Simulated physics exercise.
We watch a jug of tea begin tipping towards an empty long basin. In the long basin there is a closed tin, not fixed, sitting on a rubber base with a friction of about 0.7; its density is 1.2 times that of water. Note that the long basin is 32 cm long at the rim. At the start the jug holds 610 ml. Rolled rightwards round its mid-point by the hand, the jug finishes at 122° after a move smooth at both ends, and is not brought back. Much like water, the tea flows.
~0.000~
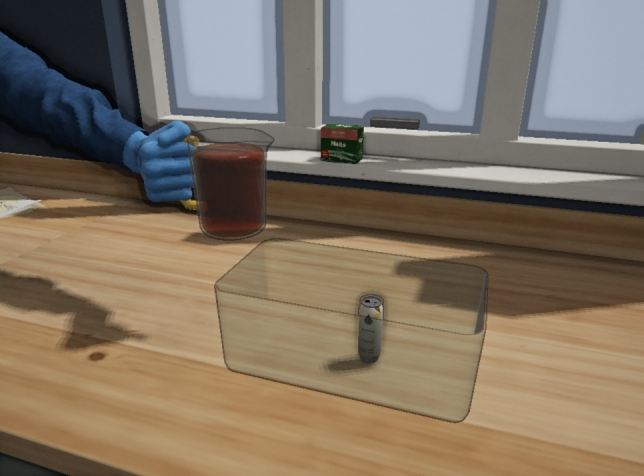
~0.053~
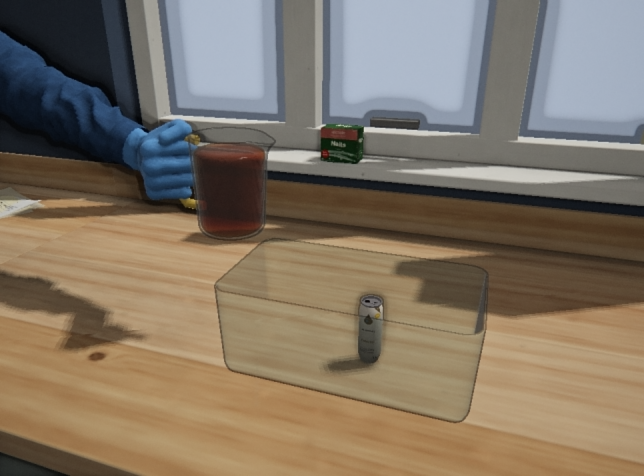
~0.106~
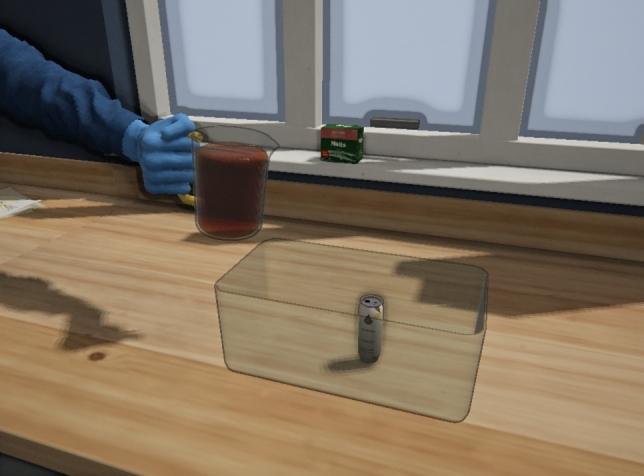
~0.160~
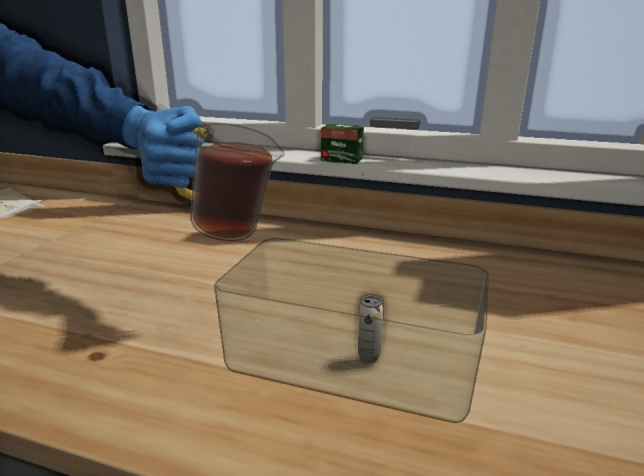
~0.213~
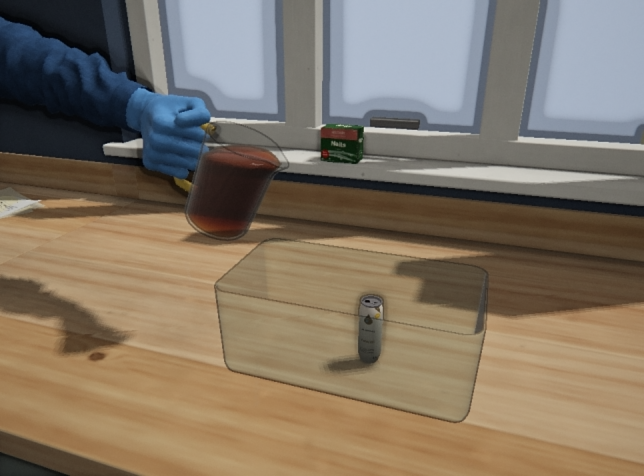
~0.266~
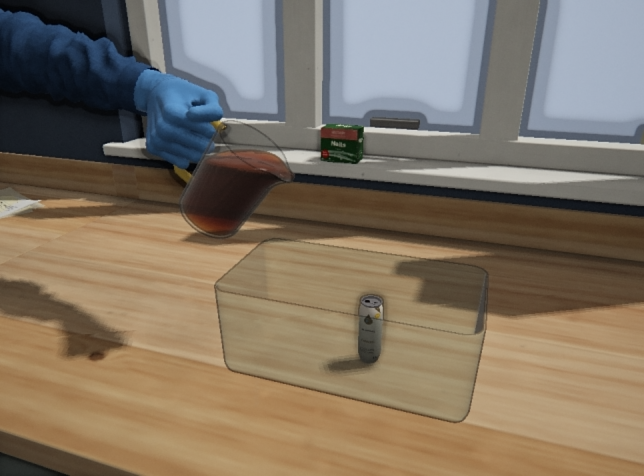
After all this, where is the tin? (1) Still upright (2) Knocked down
(1) Still upright.
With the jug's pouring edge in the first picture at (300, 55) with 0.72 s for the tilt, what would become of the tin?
It tumbles.
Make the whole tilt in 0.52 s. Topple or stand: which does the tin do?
The tin stays on its base.
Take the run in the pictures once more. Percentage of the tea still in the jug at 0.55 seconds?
Near 50 in a hundred.
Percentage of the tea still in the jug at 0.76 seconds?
Roughly 5 percent remains.
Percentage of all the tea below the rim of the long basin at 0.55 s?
30 %, more or less.
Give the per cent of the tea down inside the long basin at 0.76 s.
90 %, more or less.
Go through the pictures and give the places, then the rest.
In the first picture, it leans 0°; its right rim is at (273, 140); the tea meets the walls at (200, 147) and (264, 152); the long basin's rim runs from (242, 262) to (486, 300); the tin's top is at (372, 304).
In the second picture, it leans 2°; its right rim is at (275, 142); the tea meets the walls at (200, 146) and (265, 153).
In the third picture, it leans 6°; its right rim is at (278, 146); the tea meets the walls at (202, 145) and (267, 155).
In the fourth picture, it leans 14°; its right rim is at (283, 155); the tea meets the walls at (206, 148) and (273, 157).
In the fifth picture, it leans 25°; its right rim is at (288, 167); the tea meets the walls at (204, 164) and (283, 161).
In the sixth picture, it leans 37°; its right rim is at (292, 181); the tea meets the walls at (201, 170) and (283, 166); 1 per cent is over the edge.
By 0.55 s the tilt is 106° and 51 per cent is still to pour; the tin stands where it began.
By 0.76 s the tilt is 122° and 5 per cent is still to pour; the tin stands where it began.
By 0.98 s the tilt is 122° and 0 per cent is still to pour; the tin stands where it began.
By 1.22 s the tilt is 122° and 0 per cent is still to pour; the tin stands where it began.
At rest the tin stands where it began.
